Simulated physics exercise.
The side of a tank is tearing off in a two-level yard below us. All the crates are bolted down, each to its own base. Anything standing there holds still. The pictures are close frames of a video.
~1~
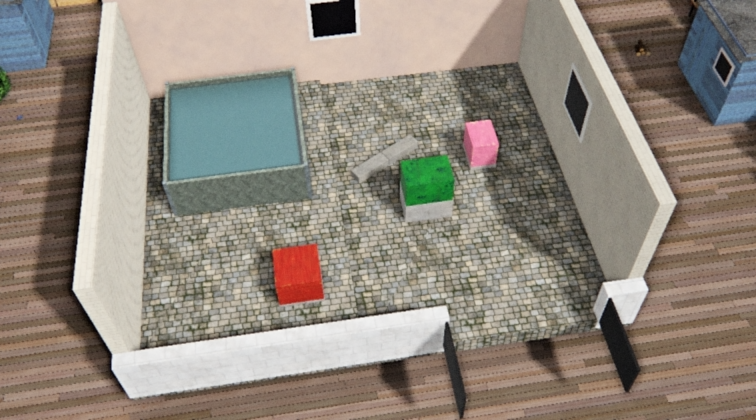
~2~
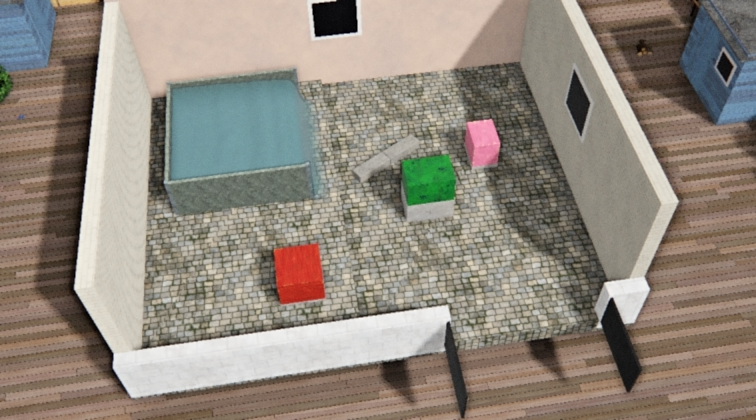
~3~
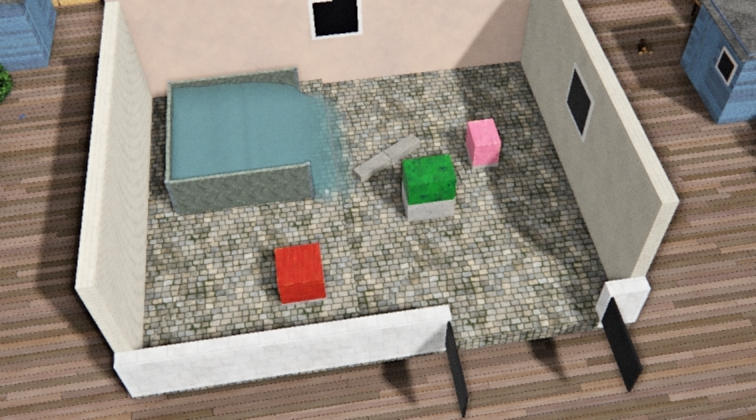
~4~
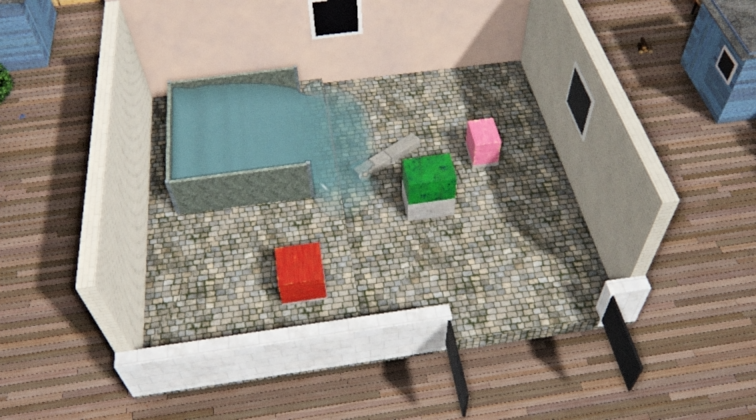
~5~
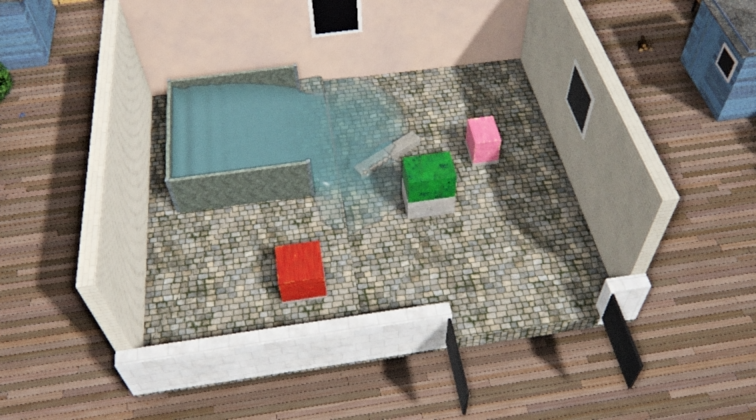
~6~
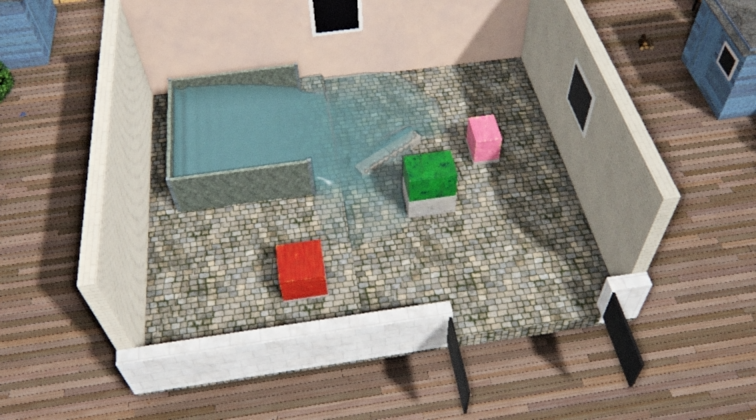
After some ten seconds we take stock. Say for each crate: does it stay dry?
In order: I expect the pink crate to be touched by the water, I expect the green crate to stay untouched, I expect the red crate to stay untouched.
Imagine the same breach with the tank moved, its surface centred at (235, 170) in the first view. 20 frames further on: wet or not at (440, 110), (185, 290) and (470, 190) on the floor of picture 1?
Taking the three spots in order: Swamped, bare, swamped.
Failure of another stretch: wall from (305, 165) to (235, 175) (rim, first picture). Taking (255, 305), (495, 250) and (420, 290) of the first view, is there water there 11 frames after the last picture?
Taken in turn, that's reached, reached, and finally reached.
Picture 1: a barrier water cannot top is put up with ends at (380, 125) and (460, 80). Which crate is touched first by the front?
Looks like the one in green.
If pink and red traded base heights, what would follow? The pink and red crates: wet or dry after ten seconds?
Well, the pink crate gets reached, and the red crate stays unflooded.
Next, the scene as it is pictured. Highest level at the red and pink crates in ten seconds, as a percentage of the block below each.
Roughly 30 and 430 per cent respectively.
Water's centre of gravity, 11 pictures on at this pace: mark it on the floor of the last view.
The centre of mass sits at about (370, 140).
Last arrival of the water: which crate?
Result - the one in red.
A moment on, water covers 40 % of the floor; the pink crate water round its plinth, the green crate water round its plinth, the red crate not reached.
Next, water covers 55 % of the floor; the pink crate water round its plinth, the green crate water round its plinth, the red crate not reached.
Then, water covers 60 % of the floor; the pink crate water round its plinth, the green crate water round its plinth, the red crate not reached.
Later, water covers 65 % of the floor; the pink crate water round its plinth, the green crate water round its plinth, the red crate water round its plinth.
In the end, water covers 65 % of the floor; the pink crate was topped, the green crate stayed above the water, the red crate stayed above the water.
